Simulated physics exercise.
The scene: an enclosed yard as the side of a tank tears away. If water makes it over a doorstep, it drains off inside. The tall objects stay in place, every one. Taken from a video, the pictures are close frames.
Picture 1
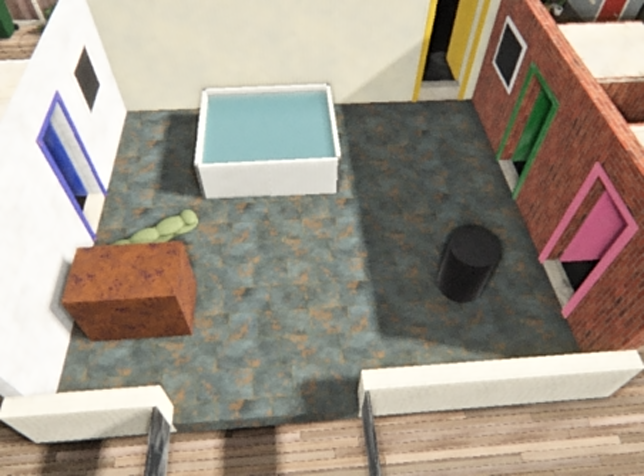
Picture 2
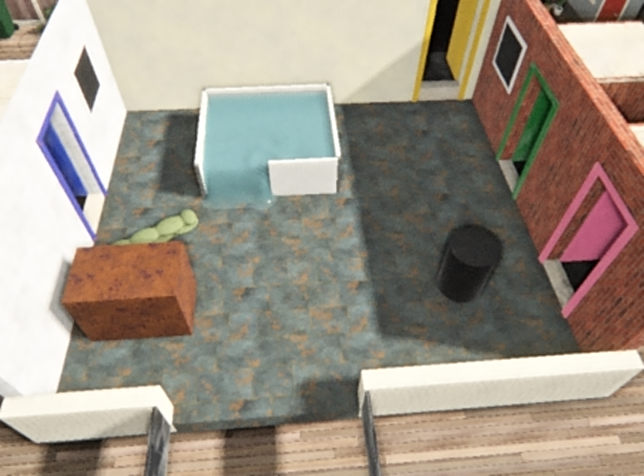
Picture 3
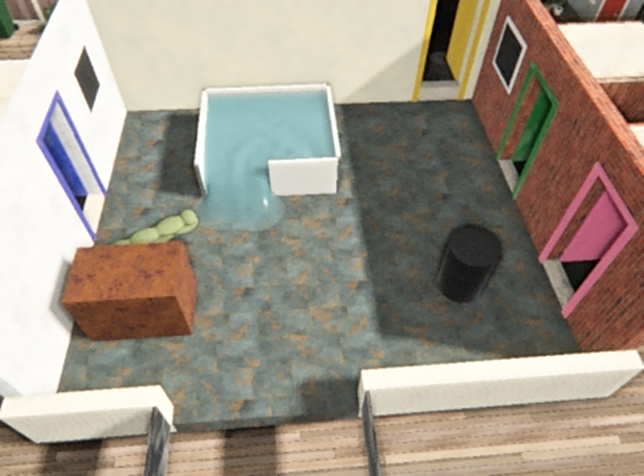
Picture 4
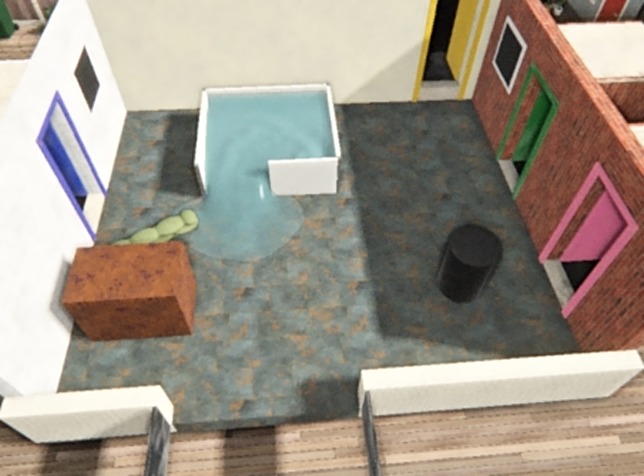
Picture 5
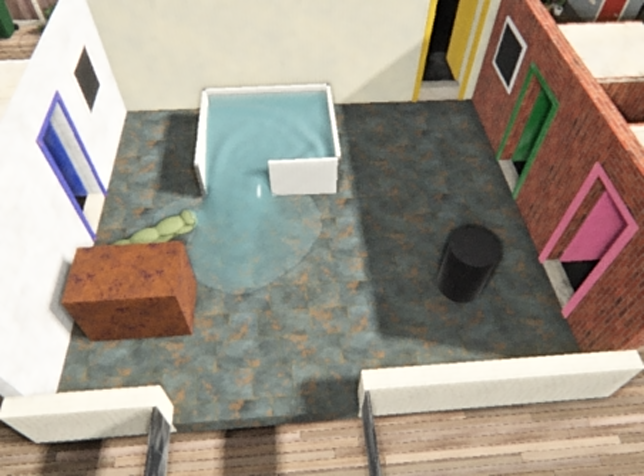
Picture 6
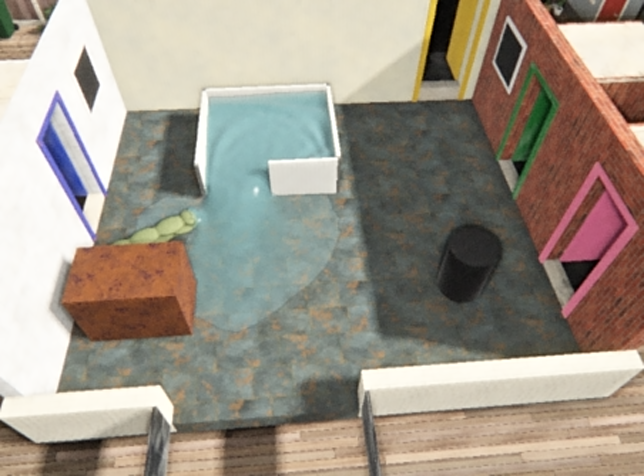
Water pours through a gap in a white tank's front and spreads across the yard floor.
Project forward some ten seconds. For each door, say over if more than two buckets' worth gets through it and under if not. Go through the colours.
The pink door will not top two buckets. The green door will not top two buckets. The yellow door will not top two buckets. The blue door will not top two buckets.
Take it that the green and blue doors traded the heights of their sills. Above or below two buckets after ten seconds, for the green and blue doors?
Door by door: Green lets in less; blue lets through more.
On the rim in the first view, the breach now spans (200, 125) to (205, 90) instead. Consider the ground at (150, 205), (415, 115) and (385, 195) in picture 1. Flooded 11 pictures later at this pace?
The first spot is soaked, the second spared and the third spared.
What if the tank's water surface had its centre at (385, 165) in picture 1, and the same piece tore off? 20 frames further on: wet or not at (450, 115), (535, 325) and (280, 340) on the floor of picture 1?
Going through them in turn: Still bare, waterlogged and waterlogged.
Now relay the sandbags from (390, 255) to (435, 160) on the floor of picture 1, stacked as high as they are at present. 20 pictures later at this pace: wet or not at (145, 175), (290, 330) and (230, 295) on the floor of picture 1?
Going through them, they'd be waterlogged, then waterlogged, then waterlogged.
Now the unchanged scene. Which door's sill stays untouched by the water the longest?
That would be the yellow door.
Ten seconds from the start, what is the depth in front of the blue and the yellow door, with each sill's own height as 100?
Estimate, in order: 20 and 10 percent.
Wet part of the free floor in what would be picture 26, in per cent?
About 45 in a hundred.
A moment on, water covers 30 % of the floor; the pink door not reached, the green door not reached, the yellow door not reached, the blue door wet at the sill, nothing in.
Next, water covers 35 % of the floor; the pink door not reached, the green door not reached, the yellow door not reached, the blue door wet at the sill, nothing in.
Then, water covers 45 % of the floor; the pink door not reached, the green door not reached, the yellow door not reached, the blue door under two buckets in.
Later, water covers 55 % of the floor; the pink door wet at the sill, nothing in, the green door wet at the sill, nothing in, the yellow door not reached, the blue door under two buckets in.
In the end, water covers 80 % of the floor; the pink door wet at the sill, nothing in, the green door wet at the sill, nothing in, the yellow door wet at the sill, nothing in, the blue door under two buckets in.
